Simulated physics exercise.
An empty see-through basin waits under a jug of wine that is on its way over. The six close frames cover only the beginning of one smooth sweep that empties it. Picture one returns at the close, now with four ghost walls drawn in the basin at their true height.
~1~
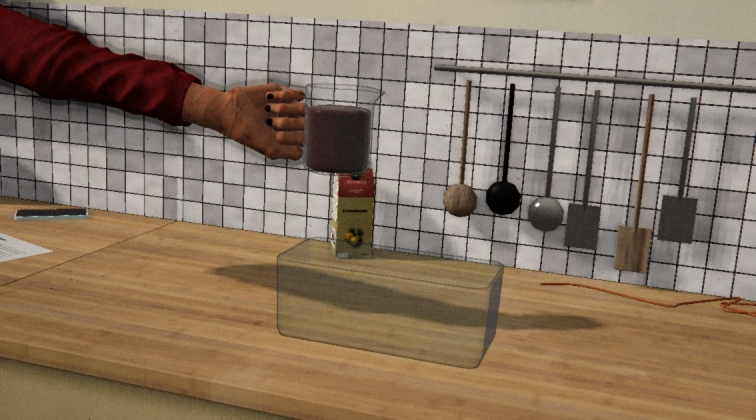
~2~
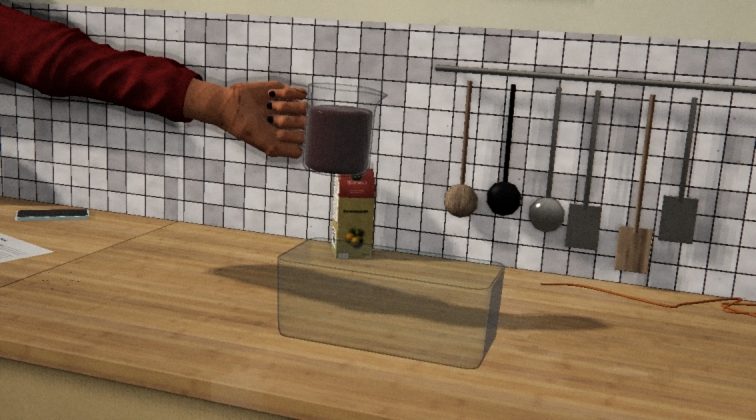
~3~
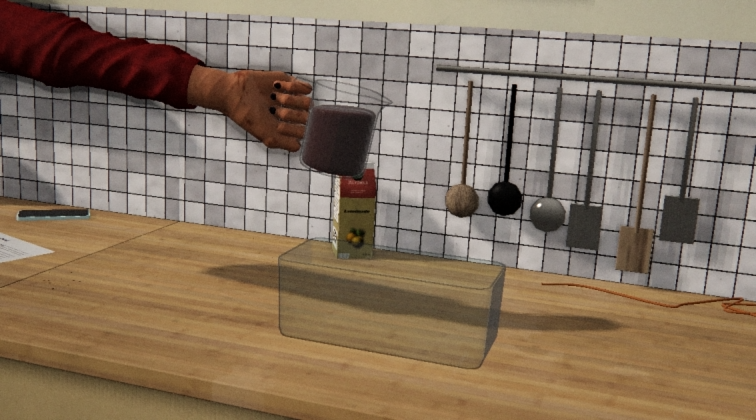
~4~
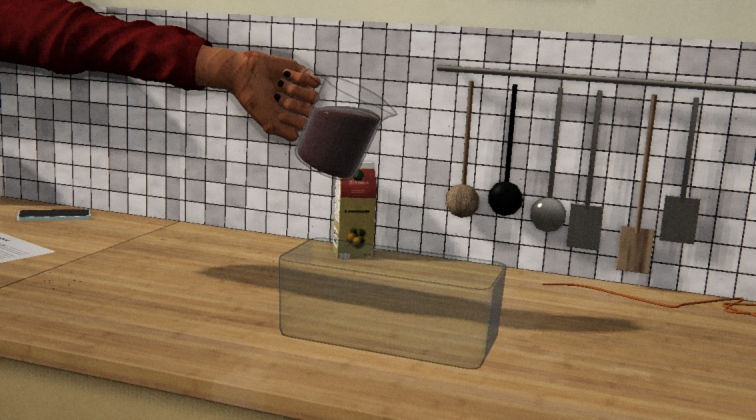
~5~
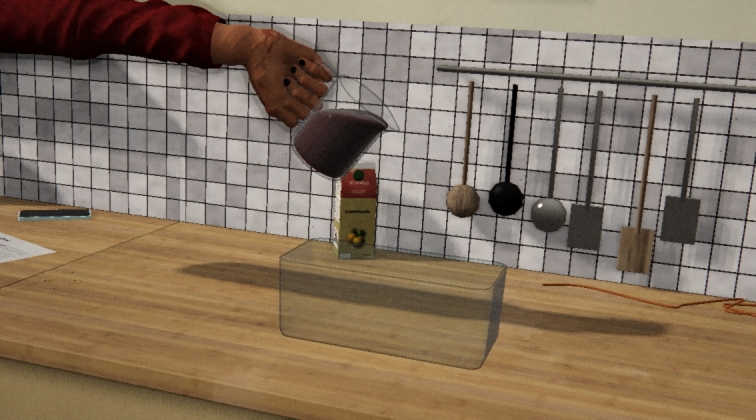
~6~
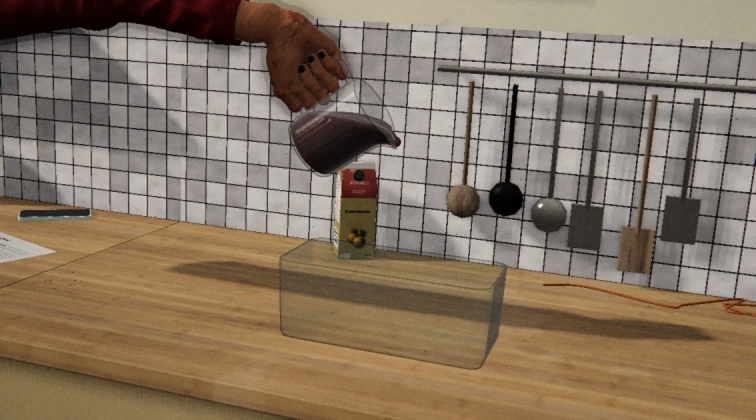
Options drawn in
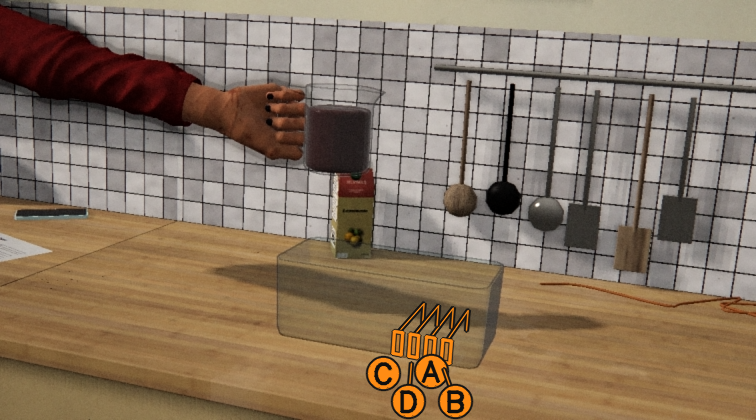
A hand in a red sleeve held a clear jug of dark wine above an empty see-through basin, then rose and steadily tipped it to the right until the wine reached over the lip.
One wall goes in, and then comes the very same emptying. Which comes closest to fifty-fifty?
Best: C.
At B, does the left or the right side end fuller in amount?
More ends on the left.
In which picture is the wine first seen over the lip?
Picture 6.
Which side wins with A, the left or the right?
The left one.
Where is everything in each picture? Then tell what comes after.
In the first picture, upright, lip at (384, 92); basin from (278, 333) to (481, 369); nothing has left yet.
In the second picture, tipped about 3°, lip at (386, 95); nothing has left yet.
In the third picture, tipped about 10°, lip at (391, 102); nothing has left yet.
In the fourth picture, tipped about 22°, lip at (396, 114); nothing has left yet.
In the fifth picture, tipped about 37°, lip at (398, 130); nothing has left yet.
In the sixth picture, tipped about 54°, lip at (396, 148); wine is over the lip, down to (396, 148).
On the marked copy, A at (427, 366); B at (444, 369); C at (395, 360); D at (411, 363).
With A, about 83 % ends left of the wall and 8 % right of it; 9 % is lost outside.
With B, about 81 % ends left of the wall and 11 % right of it; 8 % is lost outside.
With C, about 49 % ends left of the wall and 49 % right of it; 3 % is lost outside.
With D, about 76 % ends left of the wall and 13 % right of it; 11 % is lost outside.
